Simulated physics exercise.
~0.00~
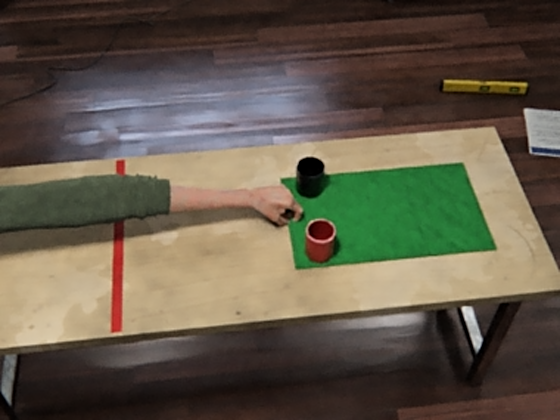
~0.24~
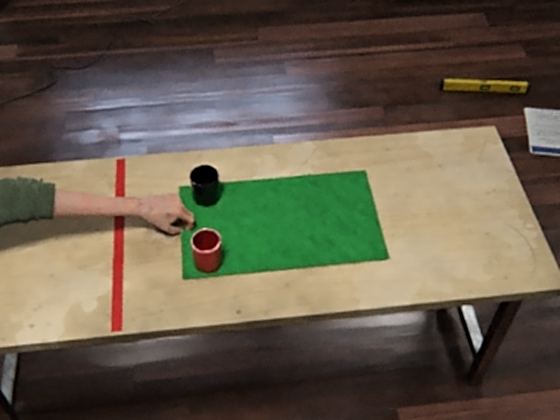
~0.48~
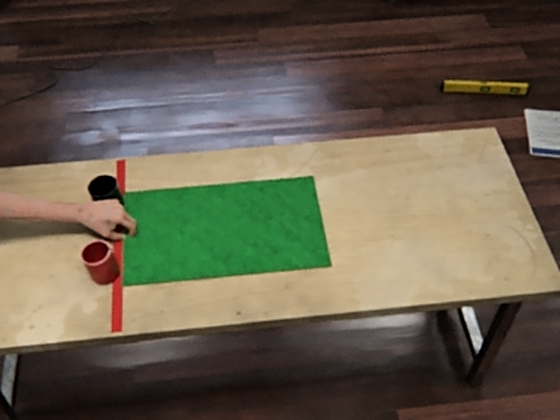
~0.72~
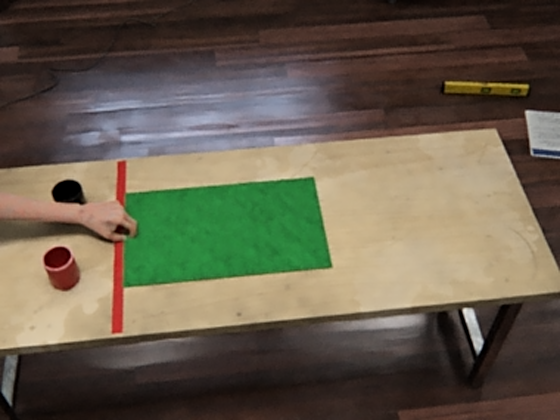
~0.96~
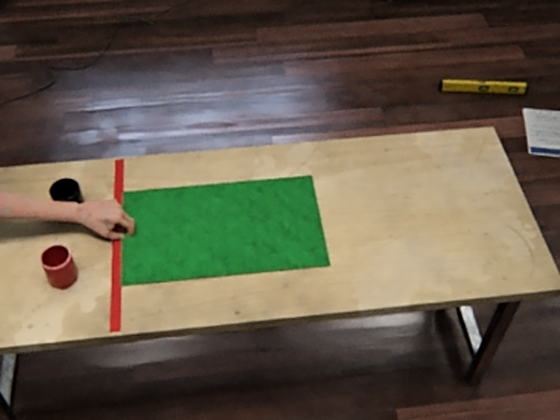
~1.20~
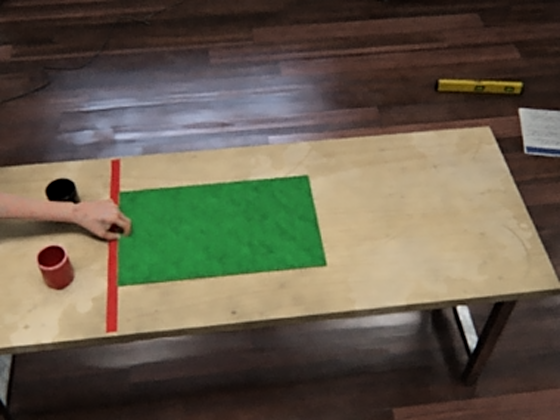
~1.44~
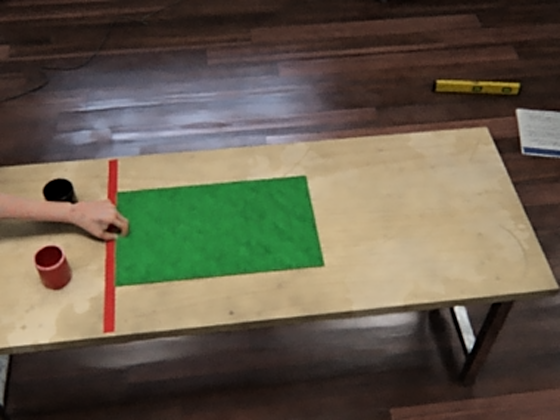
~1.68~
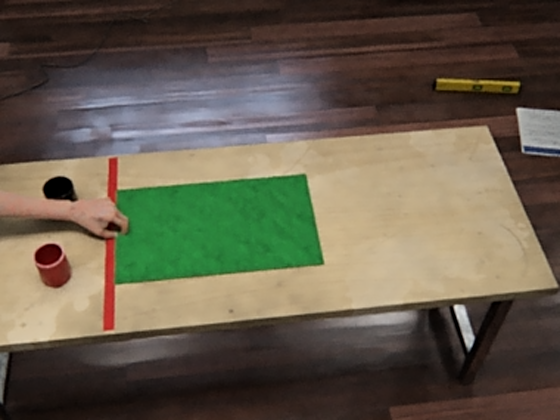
A green cloth lies on a pale wooden workbench, seen from above at a slight angle, with a black mug and a red mug standing near its left edge, the black one farther back. A hand reaching in from the left grips that edge and pulls the cloth leftward, carrying both mugs toward a strip of red tape. The hand stops as the edge meets the tape, and the mugs slide on ahead, off the cloth. They come to rest upright on bare wood left of the tape, while the hand still holds the motionless cloth.
